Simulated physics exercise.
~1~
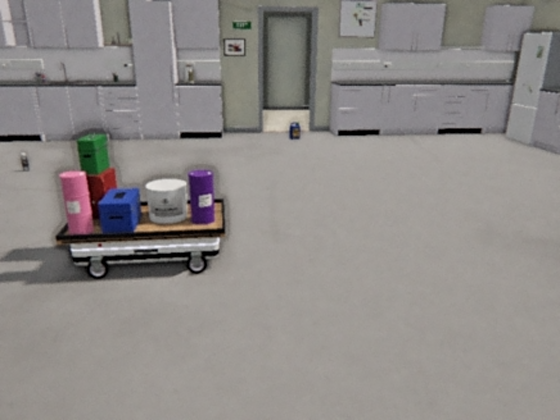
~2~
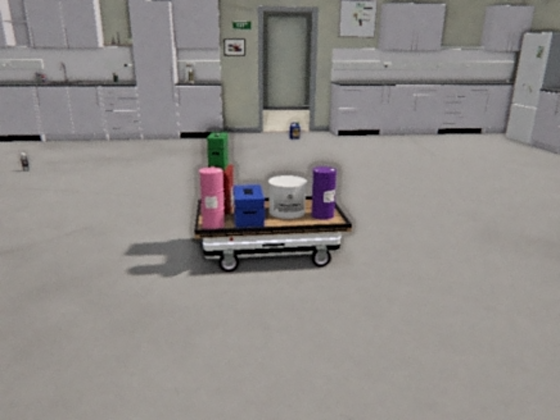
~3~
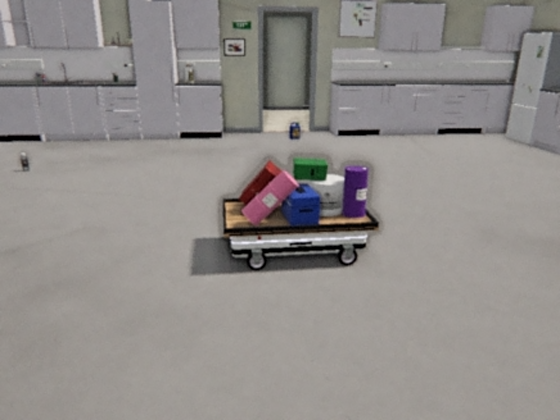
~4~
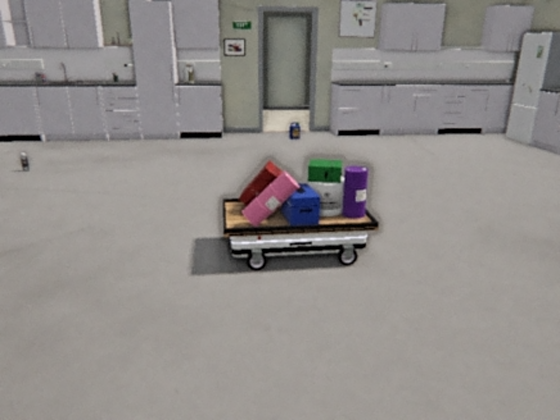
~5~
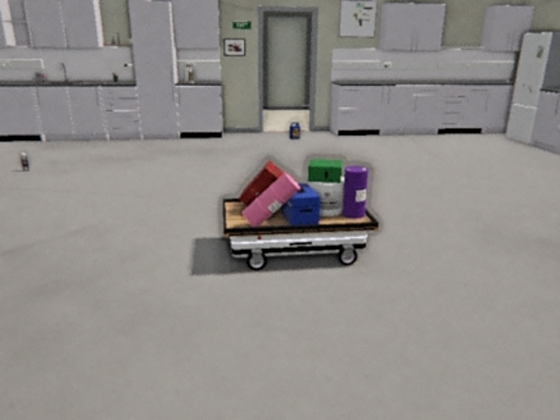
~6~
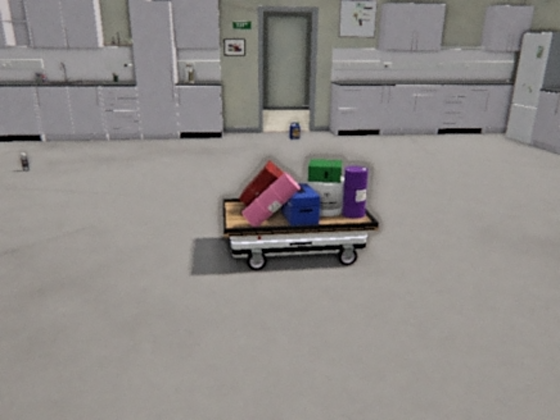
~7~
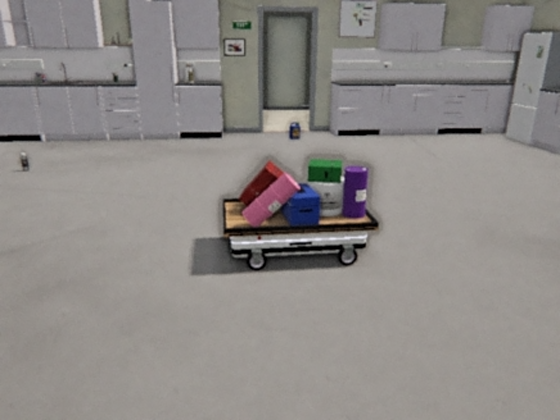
In a grey-floored room with pale kitchen cabinets and a doorway at the back, seen from a fixed, slightly raised view, a flat cart stands at the left. It carries a pink canister, a green toolbox atop a red box, a blue toolbox, a white pail and a purple canister. The cart rolls right, its load upright at first, then stops near the middle. The green toolbox topples onto the pail, while the pink canister and red box tip rightward. Everything settles, the purple canister still standing at the right end.
